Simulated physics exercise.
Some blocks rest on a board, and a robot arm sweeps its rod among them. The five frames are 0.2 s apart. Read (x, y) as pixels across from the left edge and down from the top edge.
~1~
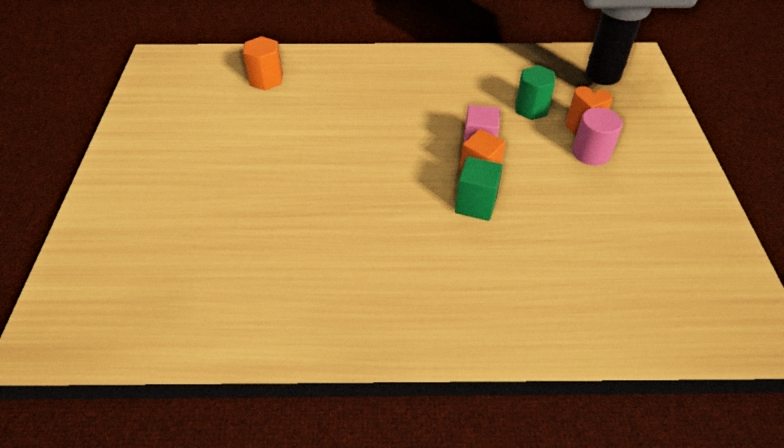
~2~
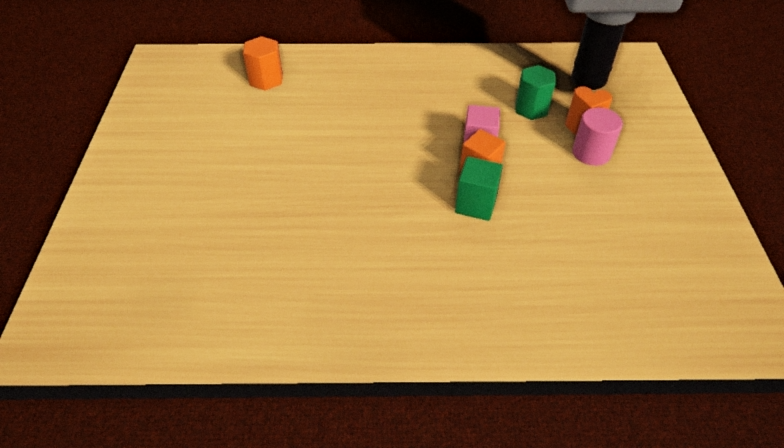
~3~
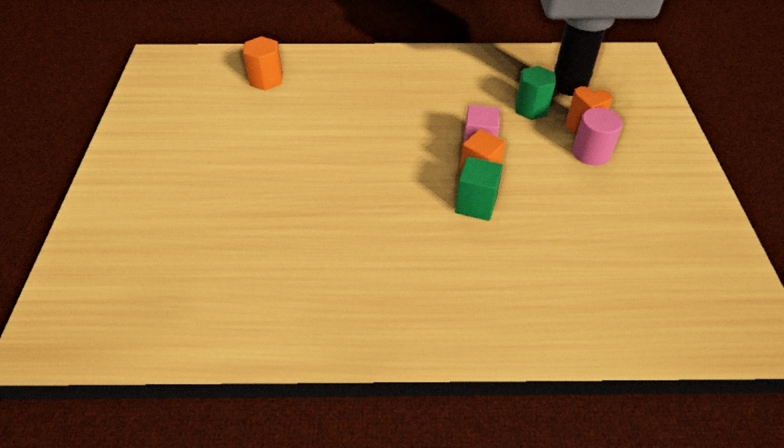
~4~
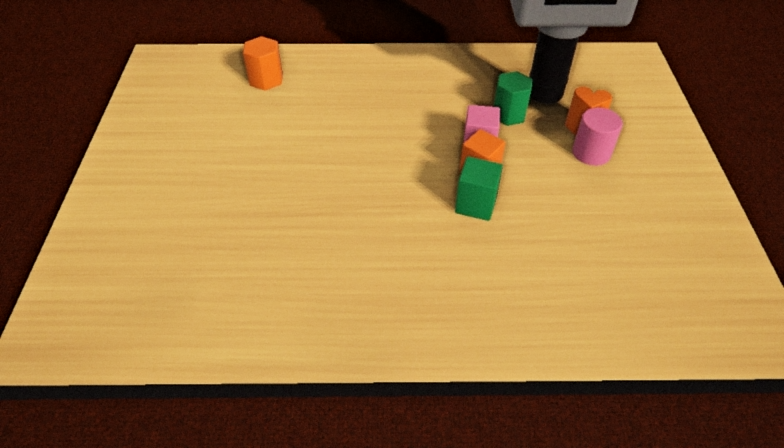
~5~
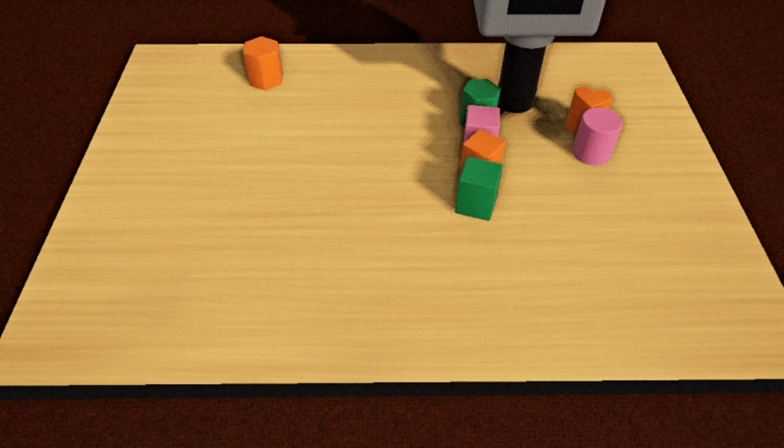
A robot arm's black rod moves leftward and slightly nearer over a pale wooden board, seen from above its front edge by a still camera. Pink, orange and green blocks line up right of centre, with a green six-sided block behind, orange and pink pieces to the right, and an orange block far left. The rod pushes the green six-sided block left, behind the pink one, while the others stay still.
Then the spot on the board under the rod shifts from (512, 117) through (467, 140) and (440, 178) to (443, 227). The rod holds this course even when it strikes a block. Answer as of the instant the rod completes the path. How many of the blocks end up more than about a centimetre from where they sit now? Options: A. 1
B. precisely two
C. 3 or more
C: 3 or more.
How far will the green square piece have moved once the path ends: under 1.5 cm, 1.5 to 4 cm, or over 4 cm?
It goes a long way, over 4 cm.
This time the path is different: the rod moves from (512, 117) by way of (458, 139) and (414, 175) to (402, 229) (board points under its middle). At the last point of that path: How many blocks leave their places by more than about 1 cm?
Three or more move.
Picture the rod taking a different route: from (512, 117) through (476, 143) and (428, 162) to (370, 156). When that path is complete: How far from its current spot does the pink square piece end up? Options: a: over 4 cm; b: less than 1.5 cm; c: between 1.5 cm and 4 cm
a - over 4 cm.
On the path given first. One third of the way, rod at (468, 126); green square piece at (482, 178), turned 10° anticlockwise; green six-sided block at (438, 94), turned 70° clockwise; pink square piece at (463, 130); orange square piece at (479, 153), turned 35° anticlockwise.
Two thirds of the way, rod at (441, 164); green square piece at (500, 214), turned 55° anticlockwise; green six-sided block at (437, 94), turned 75° clockwise; pink square piece at (440, 173), turned 20° anticlockwise; orange square piece at (474, 192), turned 75° anticlockwise.
At the end, rod at (445, 214); green square piece at (517, 228), turned 80° anticlockwise; green six-sided block at (437, 94), turned 75° clockwise; pink square piece at (420, 218), turned 40° clockwise; orange square piece at (480, 215), turned 100° anticlockwise.
